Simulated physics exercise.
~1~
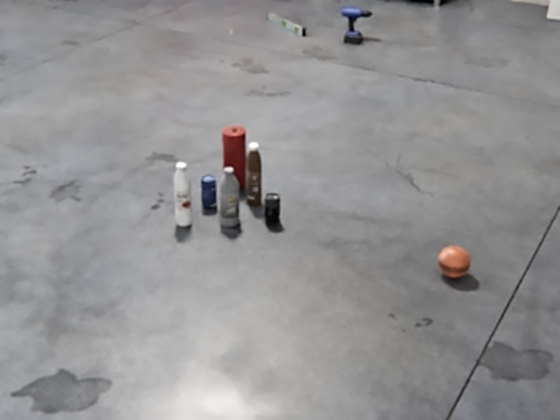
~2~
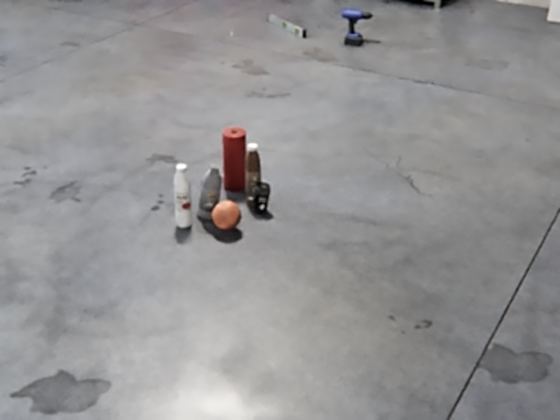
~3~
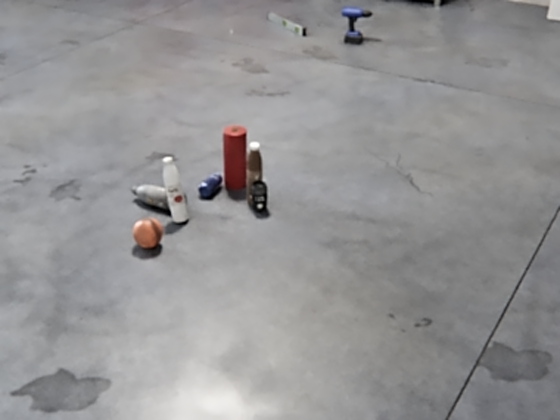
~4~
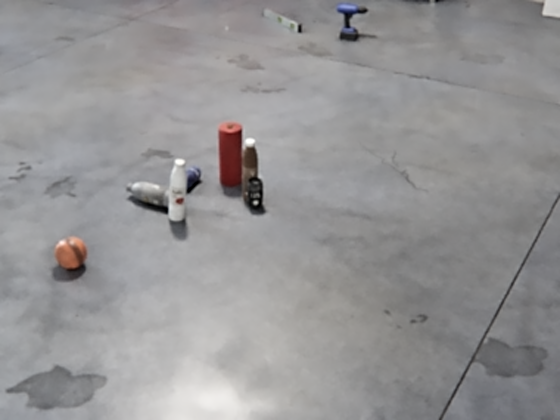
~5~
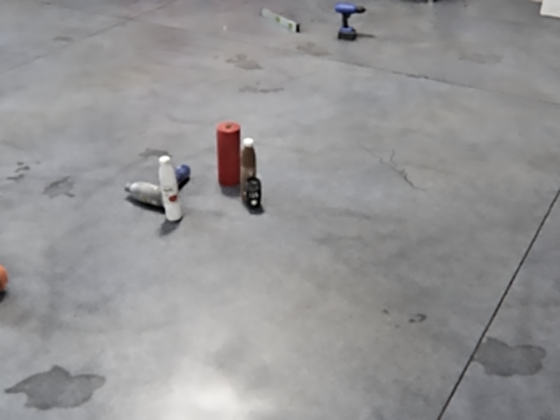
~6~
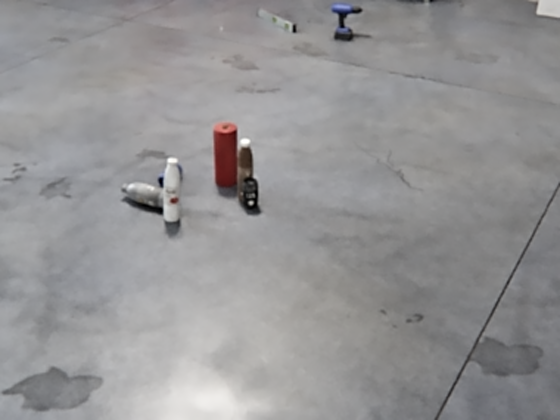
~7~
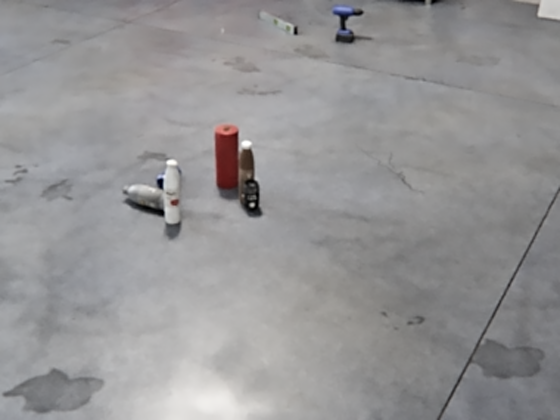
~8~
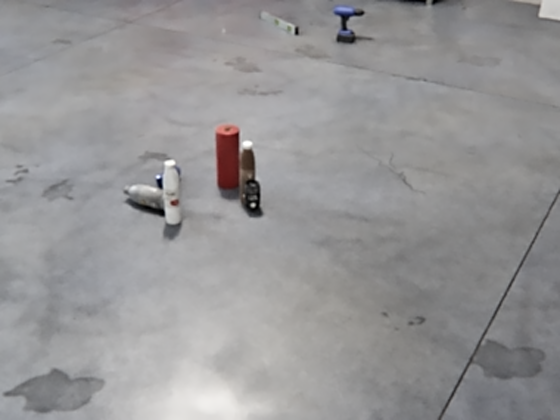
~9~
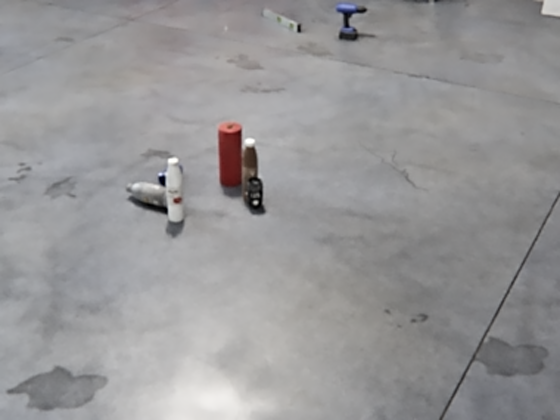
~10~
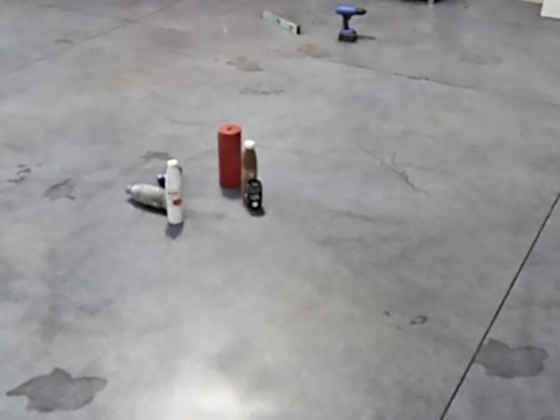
An orange ball rolls left into the group, toppling a grey bottle and a blue can.
